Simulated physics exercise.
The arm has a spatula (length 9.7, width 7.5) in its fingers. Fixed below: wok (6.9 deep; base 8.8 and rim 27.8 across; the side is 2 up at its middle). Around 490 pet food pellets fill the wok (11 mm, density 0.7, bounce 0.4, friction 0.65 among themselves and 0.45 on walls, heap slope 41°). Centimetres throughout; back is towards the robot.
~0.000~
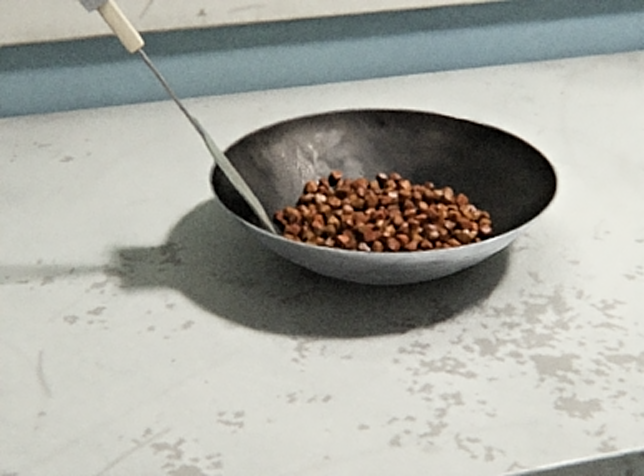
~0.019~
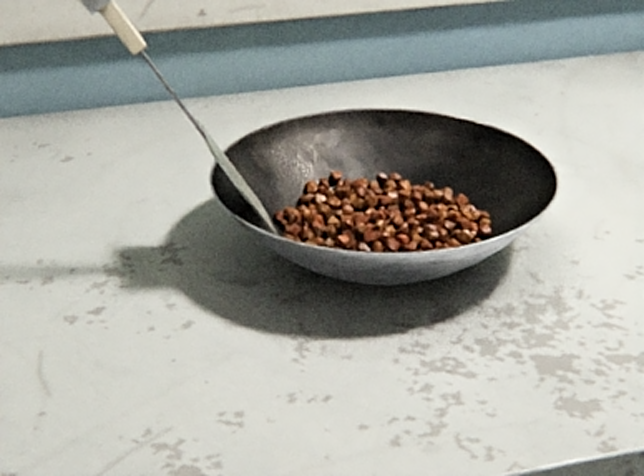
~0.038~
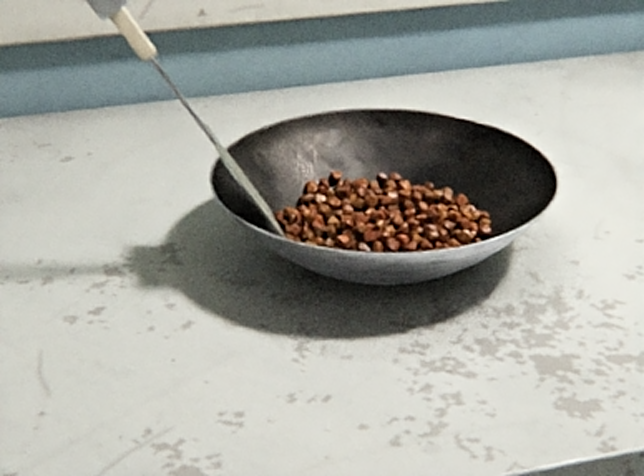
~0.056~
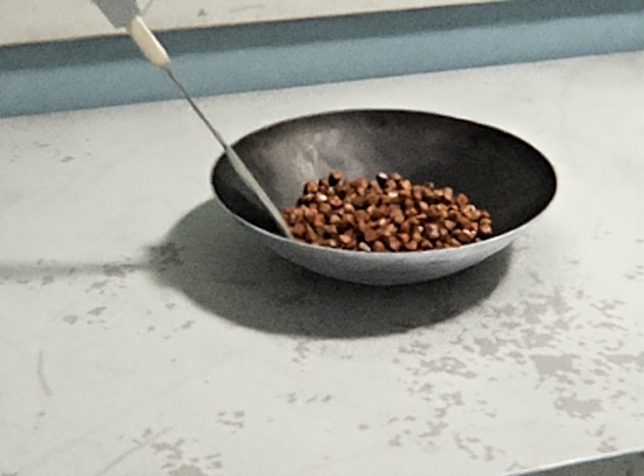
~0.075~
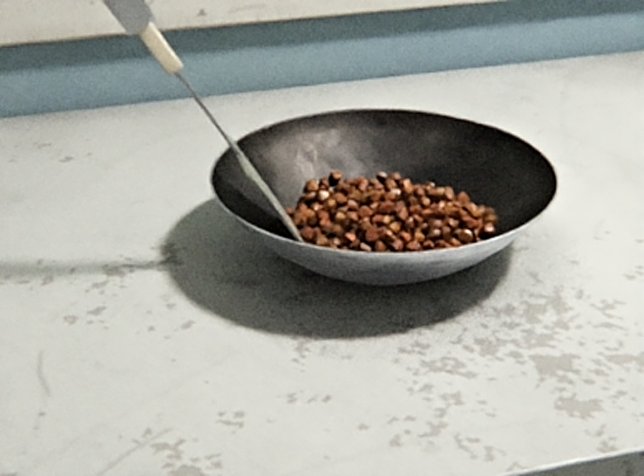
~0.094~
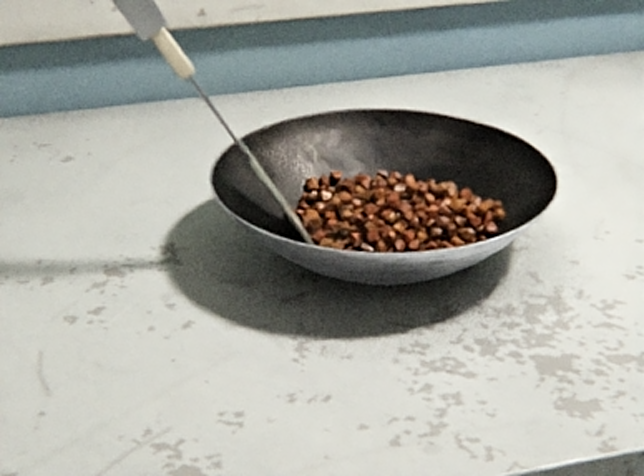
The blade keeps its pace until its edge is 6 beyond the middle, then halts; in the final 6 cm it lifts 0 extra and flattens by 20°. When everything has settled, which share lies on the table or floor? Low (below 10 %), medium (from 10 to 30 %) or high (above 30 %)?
On the table or floor the share is low, below 10 %.
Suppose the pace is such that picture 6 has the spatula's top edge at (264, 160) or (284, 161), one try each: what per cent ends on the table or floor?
About 10 and 10 per cent.
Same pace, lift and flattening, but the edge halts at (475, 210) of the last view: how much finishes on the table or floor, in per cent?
About 15 per cent.
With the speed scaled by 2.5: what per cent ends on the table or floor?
Some 15 per cent.
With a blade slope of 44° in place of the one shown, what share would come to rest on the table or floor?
It would be near 5 per cent.
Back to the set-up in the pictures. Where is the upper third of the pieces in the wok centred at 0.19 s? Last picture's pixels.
Near (462, 196).
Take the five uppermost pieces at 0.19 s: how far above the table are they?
Some 6 cm.
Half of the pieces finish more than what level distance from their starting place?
Some 7 cm.
After 0.19 s, sloping 59°, highest piece 6 above the table; 486 in the wok.
After 0.28 s, sloping 50°, highest piece 8 above the table; 486 in the wok.
After 0.53 s, sloping 39°, highest piece 8 above the table; 470 in the wok, 16 on the table or floor.
After 1.58 s, sloping 39°, highest piece 8 above the table; 470 in the wok, 16 on the table or floor.
In the end, 470 in the wok, 16 on the table or floor. That is 3 % on the table or floor.
